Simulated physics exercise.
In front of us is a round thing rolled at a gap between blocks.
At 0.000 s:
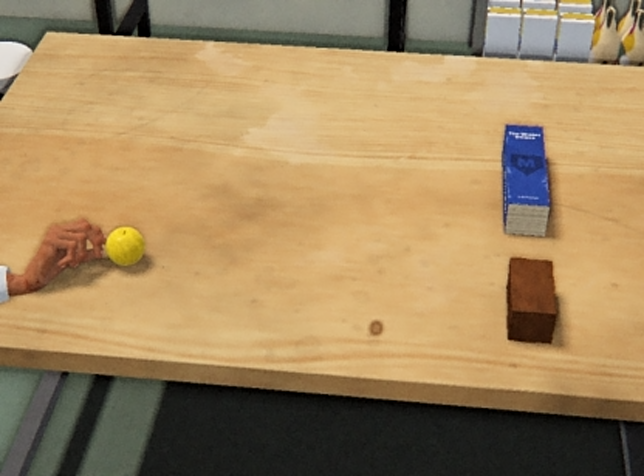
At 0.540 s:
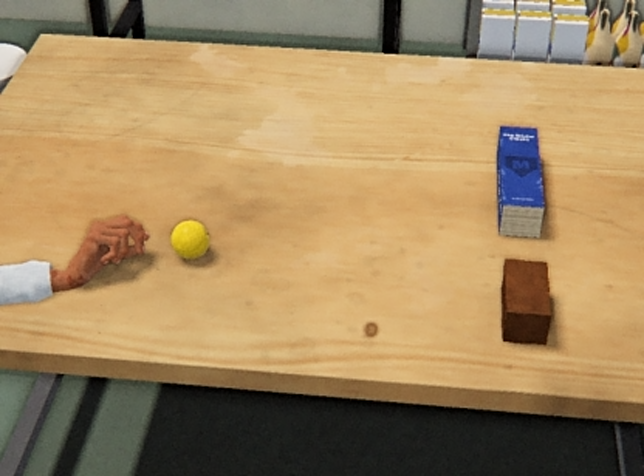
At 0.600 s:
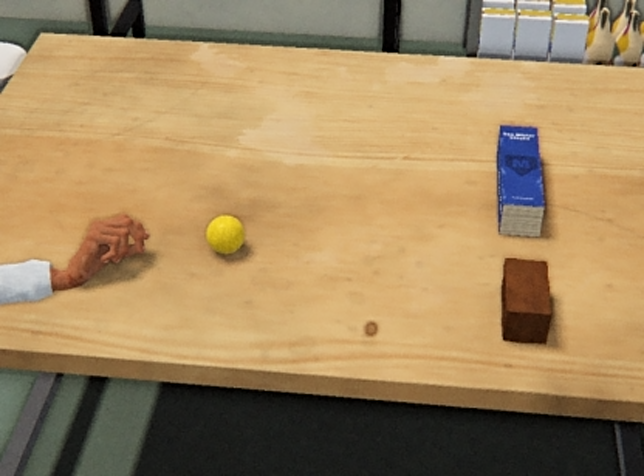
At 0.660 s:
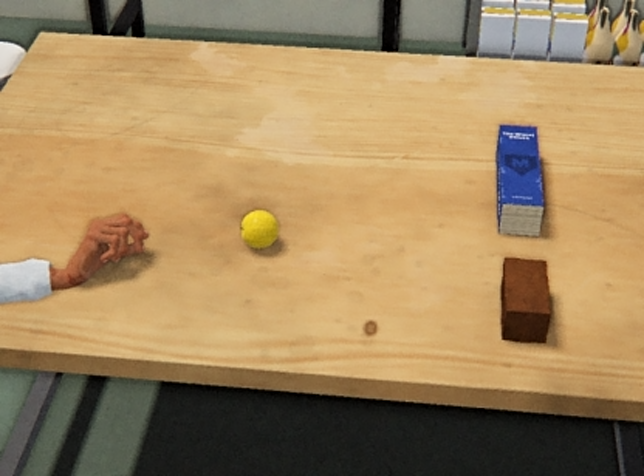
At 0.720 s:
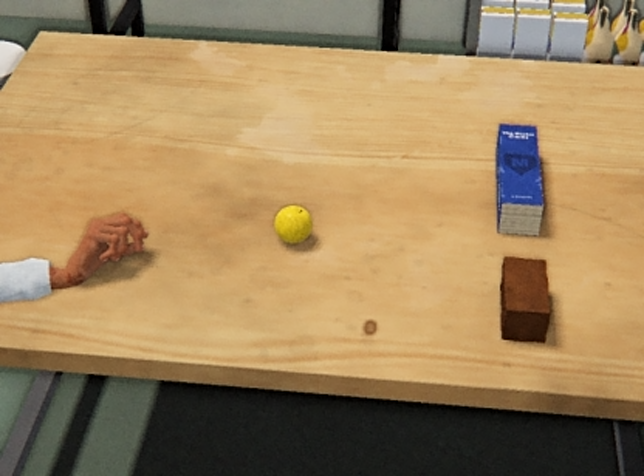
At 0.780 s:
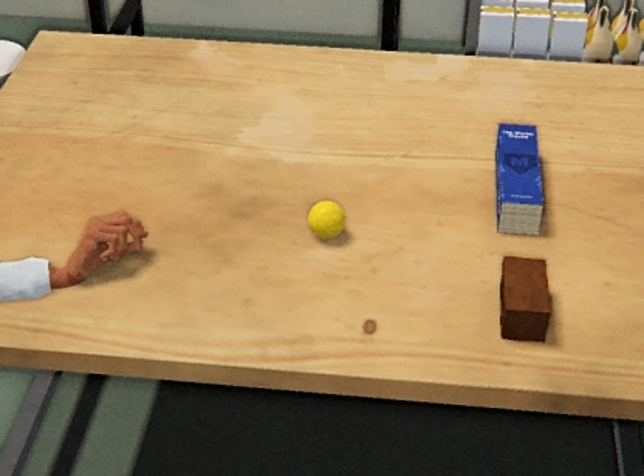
A yellow ball rolled away from a hand at the left of a wooden table, moving steadily rightward and slightly toward the far side, while a blue book and a brown block sat still.
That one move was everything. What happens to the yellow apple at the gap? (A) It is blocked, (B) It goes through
It is blocked.
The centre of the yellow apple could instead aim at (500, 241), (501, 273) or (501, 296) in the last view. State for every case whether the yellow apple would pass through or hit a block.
First it finds the opening, next it meets a block, and last it meets a block.
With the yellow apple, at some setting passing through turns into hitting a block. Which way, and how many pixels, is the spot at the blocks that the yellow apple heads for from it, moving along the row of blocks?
Move it down some 24 pixels and it switches.
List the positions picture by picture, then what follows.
The first picture shows yellow apple (126, 246) under the hand; brown brick (530, 300).
The second picture shows yellow apple (191, 240); blue book (519, 180).
The third picture shows yellow apple (226, 235); brown brick (525, 301).
The fourth picture shows yellow apple (260, 230); blue book (518, 178).
The fifth picture shows yellow apple (293, 225); brown brick (524, 299).
The sixth picture shows yellow apple (327, 220); blue book (518, 177).
After 1.10 s, yellow apple coming back near (476, 196).
After 1.70 s, yellow apple coming back near (422, 151).
By the end (2.3 s), the yellow apple hits a block.
